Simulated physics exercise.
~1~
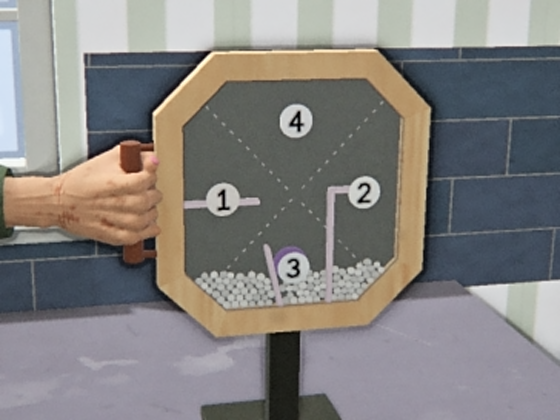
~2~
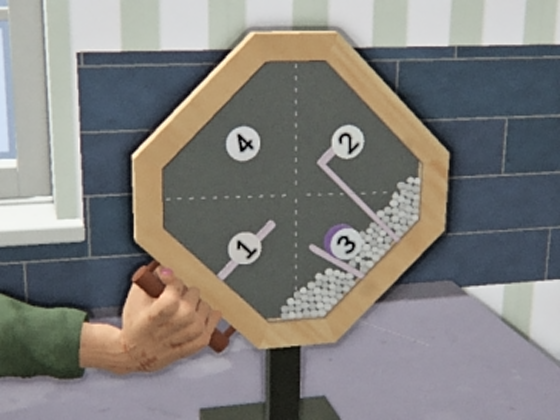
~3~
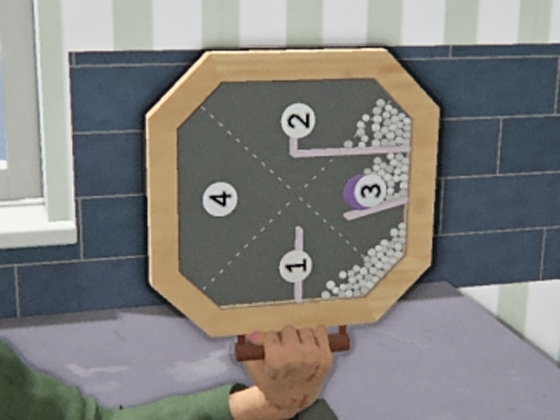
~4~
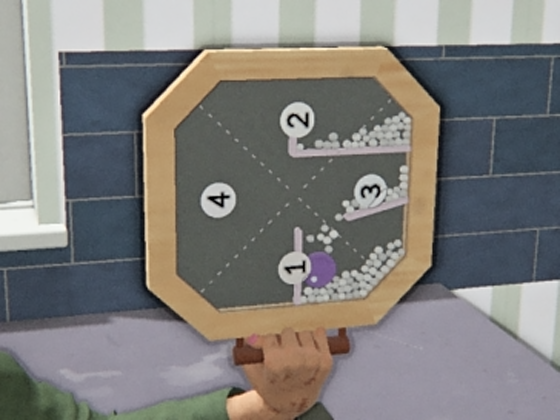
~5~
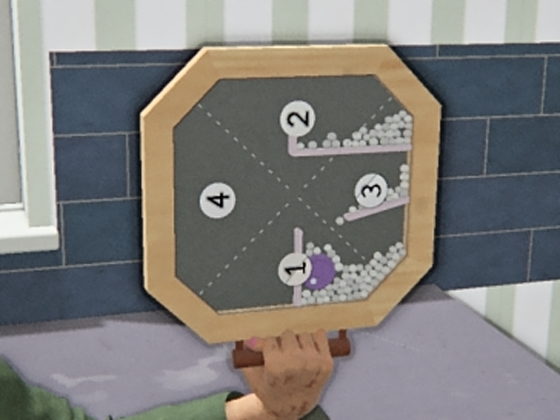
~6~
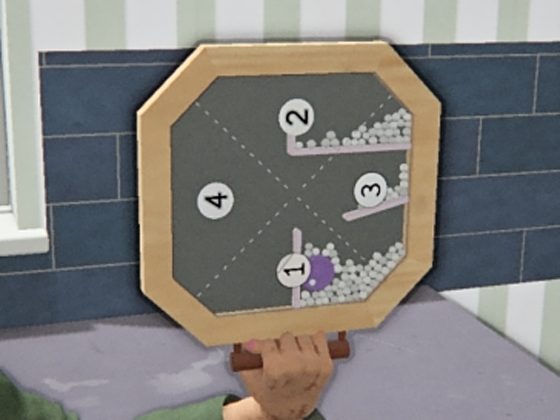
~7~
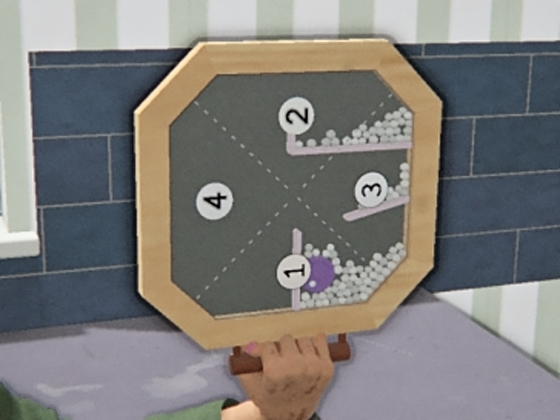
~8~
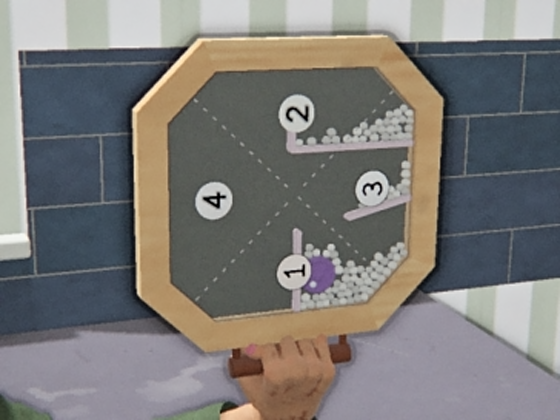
In this clip, a hand turns a wooden-framed, clear-faced case a quarter turn anticlockwise, and the small white beads and purple disc inside slide rightward, then spill down, settling mostly in wedges one and three, with a few in wedge two and none in wedge four.
